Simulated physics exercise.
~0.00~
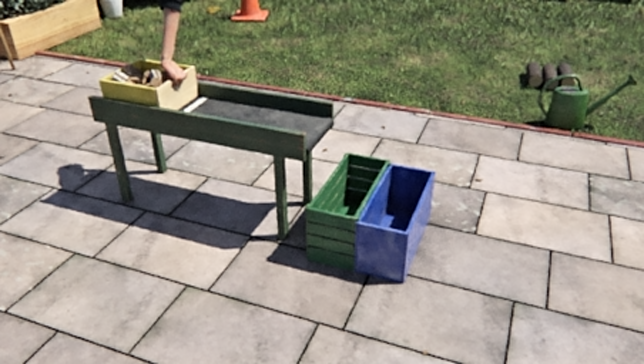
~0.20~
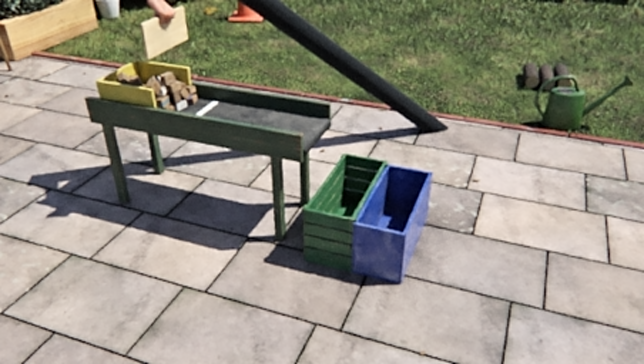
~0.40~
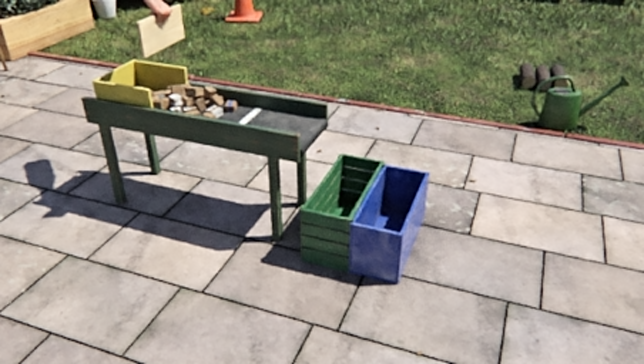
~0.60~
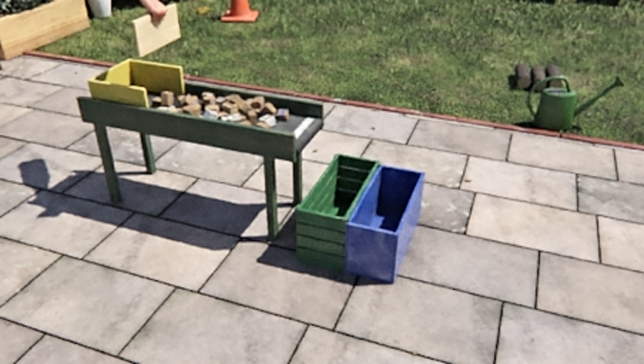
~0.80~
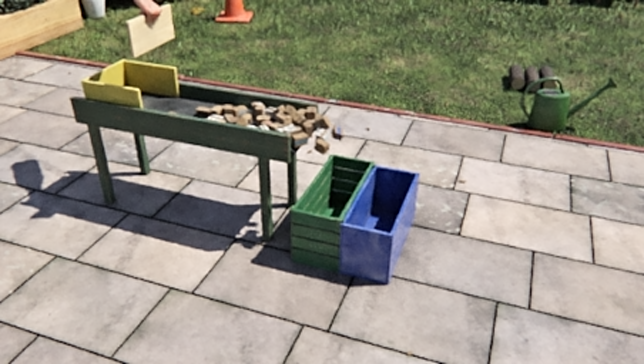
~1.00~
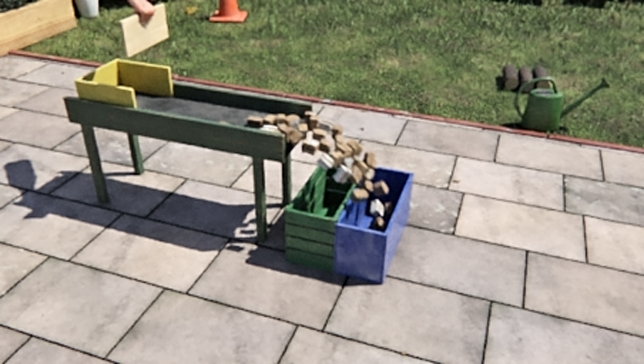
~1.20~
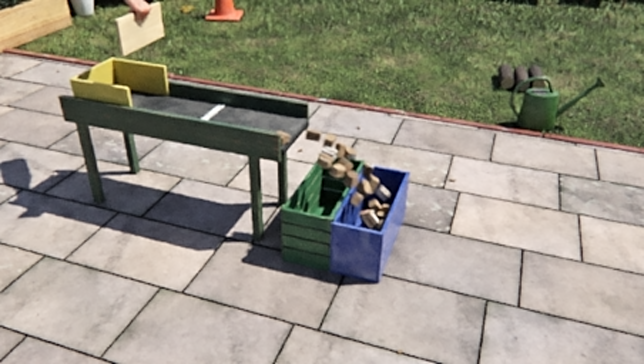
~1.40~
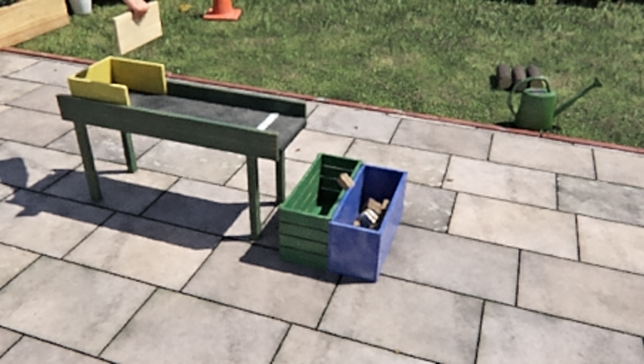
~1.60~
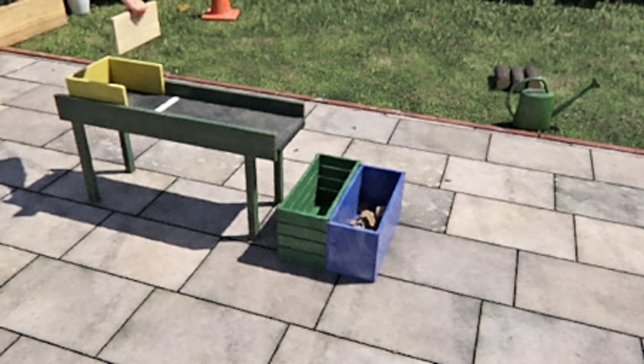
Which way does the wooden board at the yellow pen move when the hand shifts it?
The board moves up, lifted clear of the pen by the hand.
